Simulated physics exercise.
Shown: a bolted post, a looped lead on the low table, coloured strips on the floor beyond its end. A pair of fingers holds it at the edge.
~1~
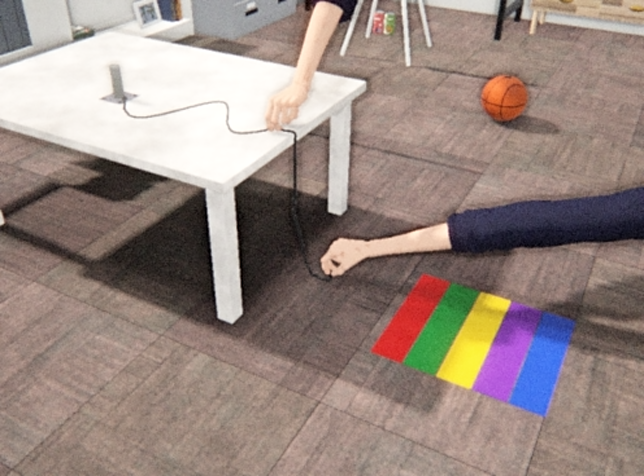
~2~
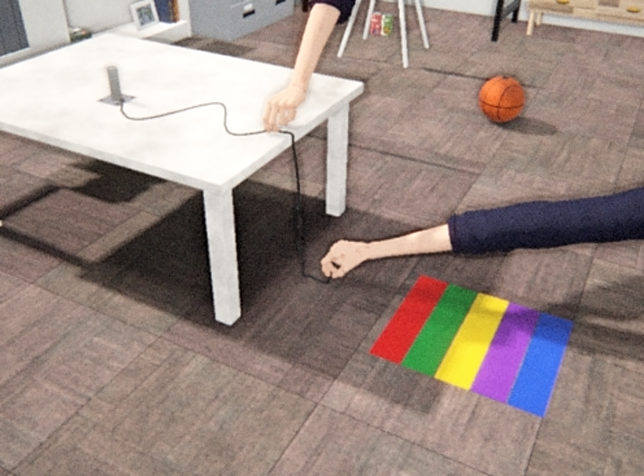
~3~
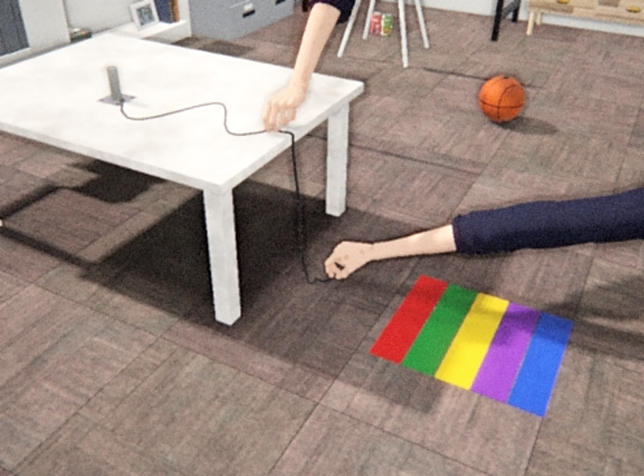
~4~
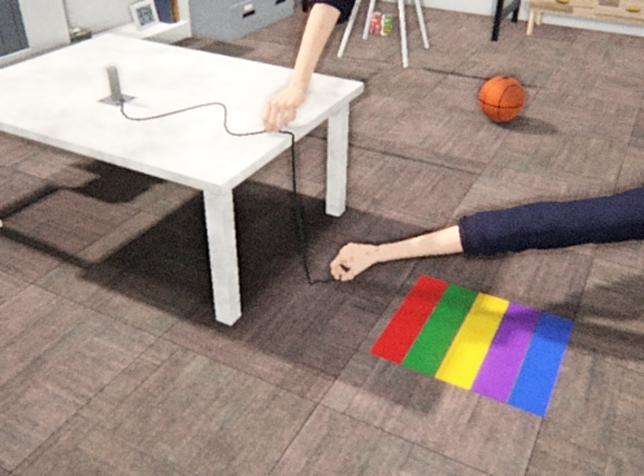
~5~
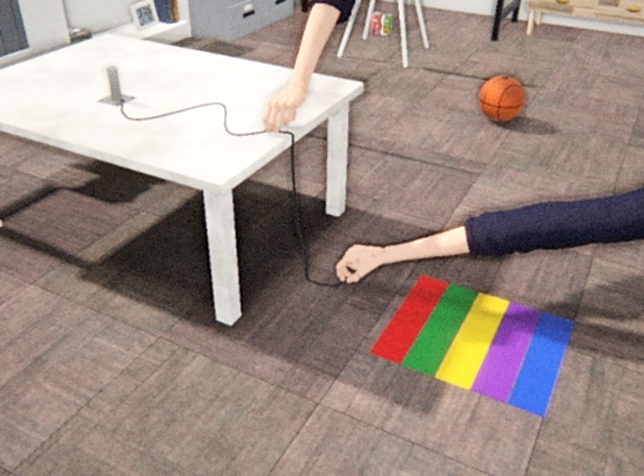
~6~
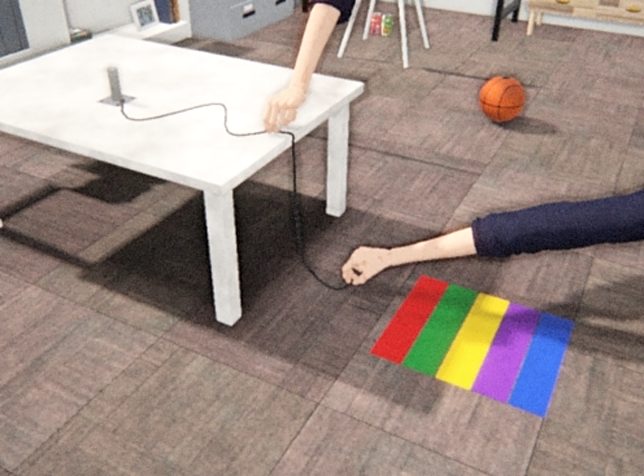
The clip opens on a thin dark cord running across a white table, one hand pressing it at the edge while another grips its hanging end near the floor. The lower hand then shifts slightly right, drawing the end toward the coloured strips, while the upper hand stays still.
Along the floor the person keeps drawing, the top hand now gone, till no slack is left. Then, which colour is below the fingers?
The blue one is below them.
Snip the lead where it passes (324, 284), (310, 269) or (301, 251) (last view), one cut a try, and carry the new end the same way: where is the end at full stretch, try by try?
I'd put it around (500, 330) for the first cut, (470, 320) for the second and (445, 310) for the third.
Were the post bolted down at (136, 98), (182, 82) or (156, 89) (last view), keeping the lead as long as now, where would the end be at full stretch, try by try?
In order, it comes out close to (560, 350), (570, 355) and (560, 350).
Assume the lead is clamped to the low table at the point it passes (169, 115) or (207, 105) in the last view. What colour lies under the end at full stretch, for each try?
Try 1: Purple; try 2: Yellow.
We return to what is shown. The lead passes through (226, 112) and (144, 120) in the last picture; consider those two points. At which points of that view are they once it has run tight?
About (271, 132), and the other about (177, 112).
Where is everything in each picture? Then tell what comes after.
End (331, 272); red (396, 341); green (428, 353); yellow (462, 365); purple (497, 378); blue (533, 391), in the first picture.
End (331, 274); lead through (123, 114) (187, 109) (225, 119) (271, 130) (299, 193) (302, 258), in the second picture.
End (335, 275), in the third picture.
End (340, 277); lead through (123, 114) (187, 109) (225, 119) (271, 130) (295, 193) (304, 259), in the fourth picture.
End (346, 279), in the fifth picture.
End (352, 281); lead through (124, 114) (188, 110) (225, 119) (271, 131) (295, 193) (303, 259), in the sixth picture.
Soon after, end near (480, 323); over yellow.
After that, end near (522, 336); over purple.
At the stop, end near (547, 344); over blue. Over blue.
